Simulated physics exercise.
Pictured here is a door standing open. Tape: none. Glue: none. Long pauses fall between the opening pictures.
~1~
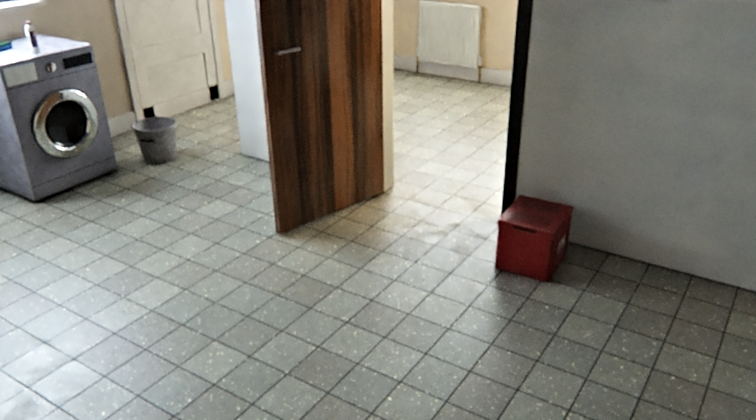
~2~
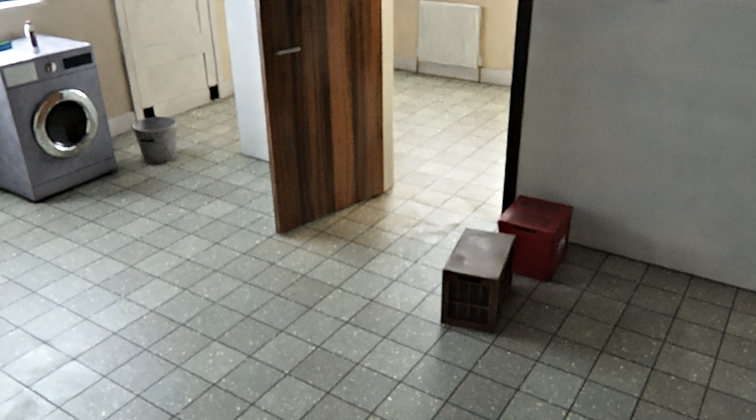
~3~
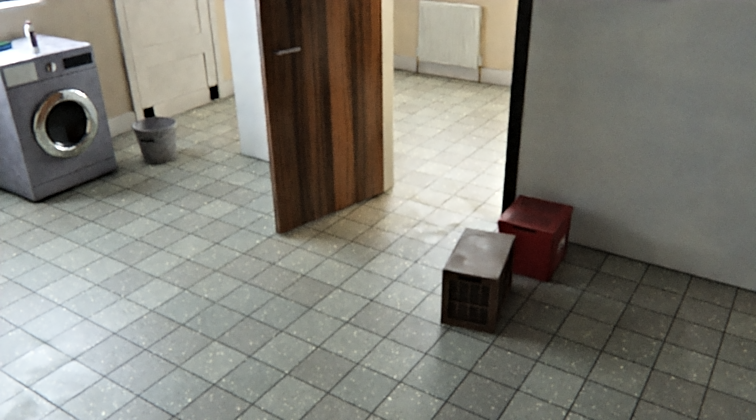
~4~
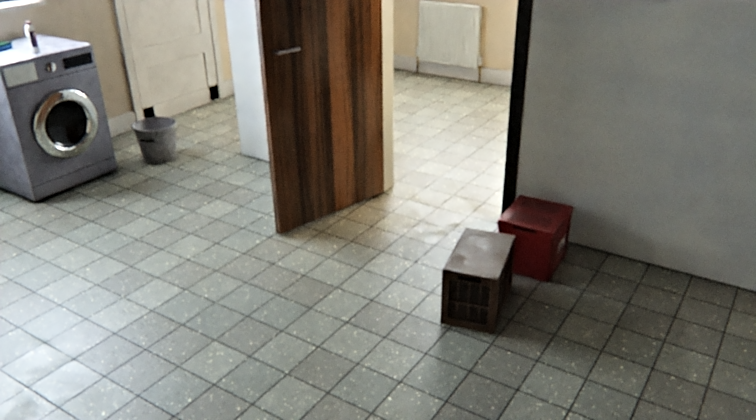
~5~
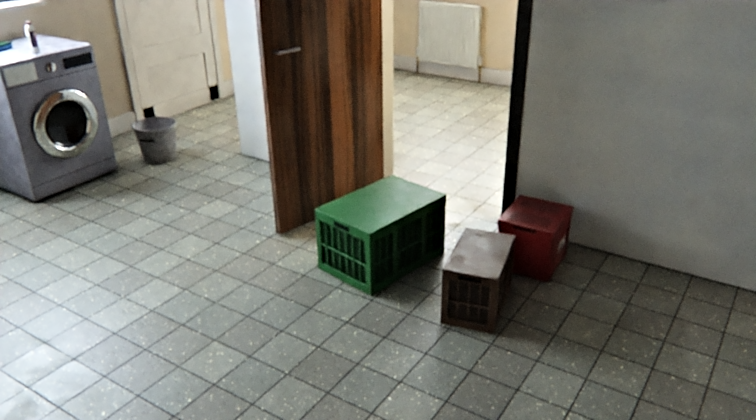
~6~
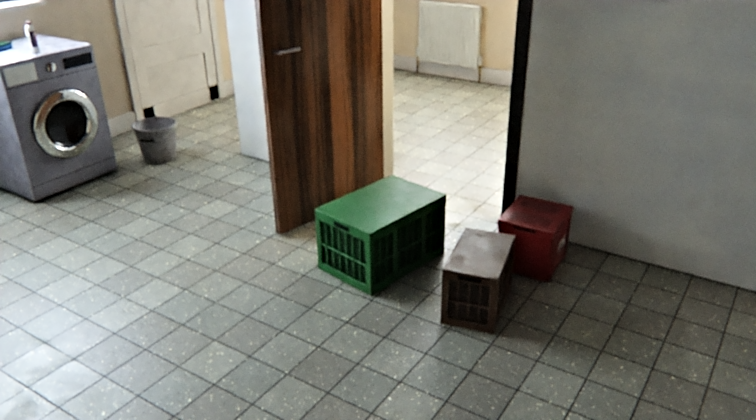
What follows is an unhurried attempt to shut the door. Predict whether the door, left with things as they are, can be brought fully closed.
Prediction: It cannot close fully.
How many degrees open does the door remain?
About 70°.
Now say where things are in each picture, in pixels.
In the first frame, door wide open and still; red tote (533, 238).
In the second frame, door wide open and still; red tote (533, 238); brown crate (479, 278).
In the third frame, door wide open and still; red tote (533, 238); brown crate (479, 278).
In the fourth frame, door wide open and still; red tote (533, 238); brown crate (479, 278).
In the fifth frame, door wide open and still; red tote (533, 238); brown crate (479, 278).
In the sixth frame, door wide open and still; green chest (382, 231); red tote (533, 238).
Then, 0.40 s later than the last frame, door at 97°.
Then, 0.60 s later than the last frame, door at 87°.
Then, 0.70 s later than the last frame, door at 81°.
Then, 0.90 s later than the last frame, door at 73°.
When it is over, door at 72°; all 3 as before. End places, in pixels of the last picture, green chest near (385, 232).
